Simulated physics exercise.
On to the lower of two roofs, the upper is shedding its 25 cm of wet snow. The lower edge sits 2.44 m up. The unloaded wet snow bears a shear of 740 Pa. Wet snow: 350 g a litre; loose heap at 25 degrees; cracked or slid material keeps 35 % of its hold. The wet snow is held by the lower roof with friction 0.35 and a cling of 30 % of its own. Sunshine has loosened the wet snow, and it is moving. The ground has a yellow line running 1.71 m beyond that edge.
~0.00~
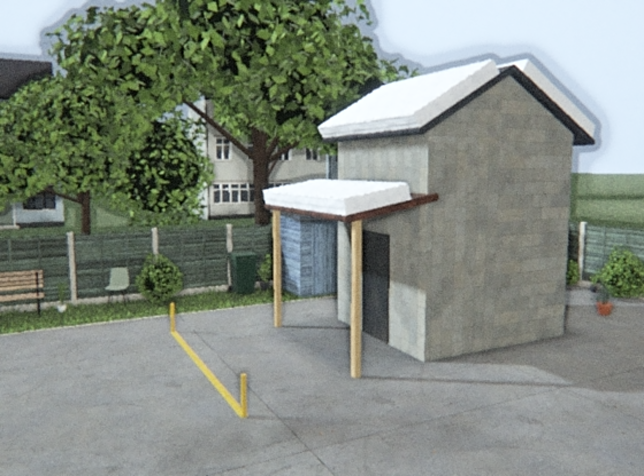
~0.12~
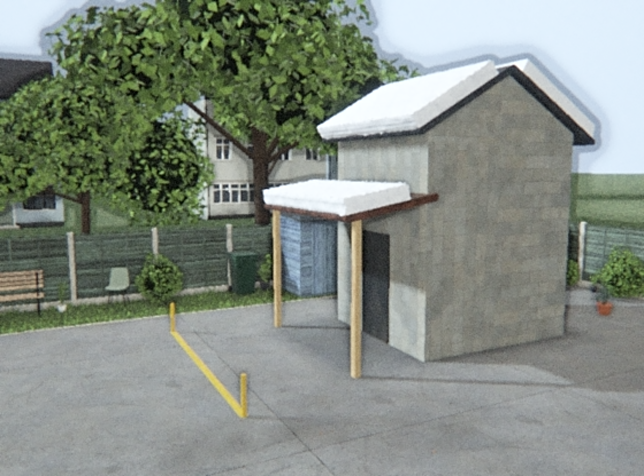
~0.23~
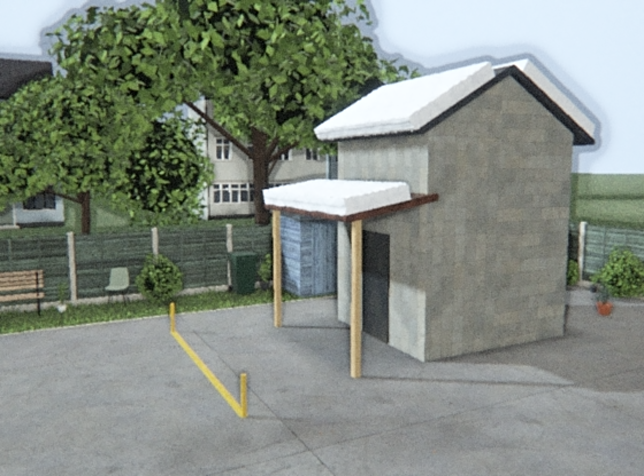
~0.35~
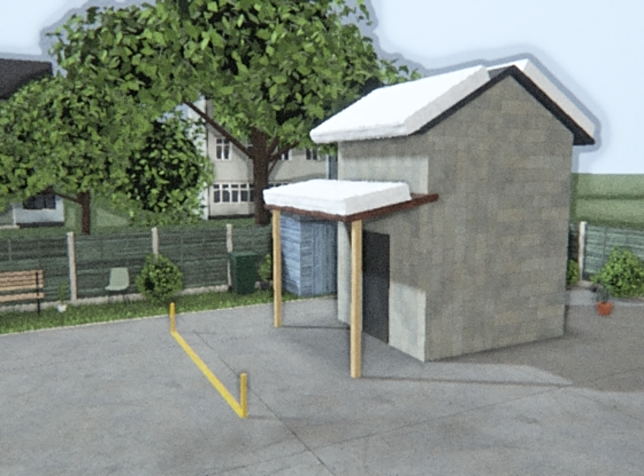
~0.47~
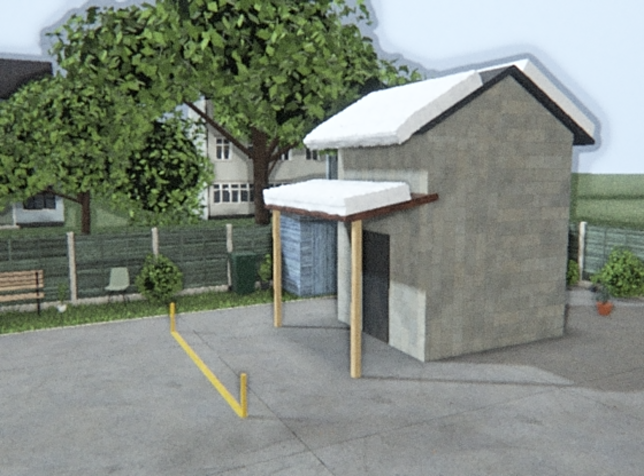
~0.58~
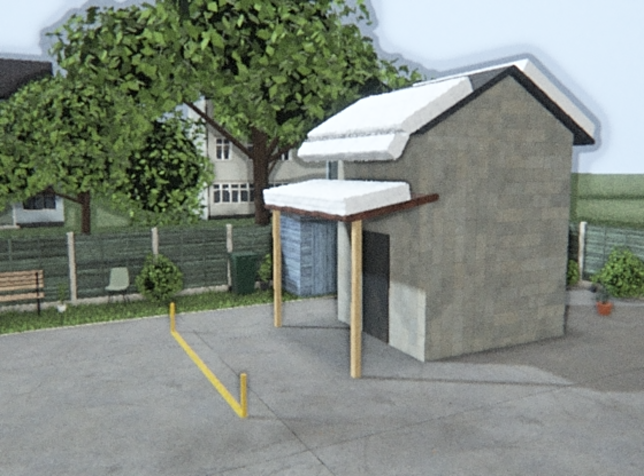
The clip shows a small grey block building with snow on its upper roof and on a lower porch roof; the upper snow slides slowly down to the left, past the roof edge, and begins cracking as it overhangs.
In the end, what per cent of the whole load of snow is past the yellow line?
Close to 25 per cent.
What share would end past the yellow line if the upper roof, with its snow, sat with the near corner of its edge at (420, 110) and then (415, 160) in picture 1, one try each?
Around 35 percent, then around 6 percent.
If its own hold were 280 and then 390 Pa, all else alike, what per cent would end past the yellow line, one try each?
First 40 %, second 35 %.
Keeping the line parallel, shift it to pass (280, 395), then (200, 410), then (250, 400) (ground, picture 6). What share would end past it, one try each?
First try around 50 per cent, second around 18 per cent, third around 35 per cent.
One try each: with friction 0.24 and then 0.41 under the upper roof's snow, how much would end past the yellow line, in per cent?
I'd say 16 %, followed by 0 %.
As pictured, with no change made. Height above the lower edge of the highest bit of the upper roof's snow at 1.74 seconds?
About 0.5 m.
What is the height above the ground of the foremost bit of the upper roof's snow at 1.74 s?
About 0.0 m.
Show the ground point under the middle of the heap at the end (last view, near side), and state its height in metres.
(250, 400), 0.3 m.
By 1.11 s, none is below the lower edge and 0 % is past the line.
By 1.74 s, 60 % is below the lower edge and 3 % is past the line.
By 2.37 s, 69 % is below the lower edge and 25 % is past the line.
By 3.00 s, 69 % is below the lower edge and 25 % is past the line.
By 3.10 s, at the end, 69 % is below the lower edge and 25 % is past the line.
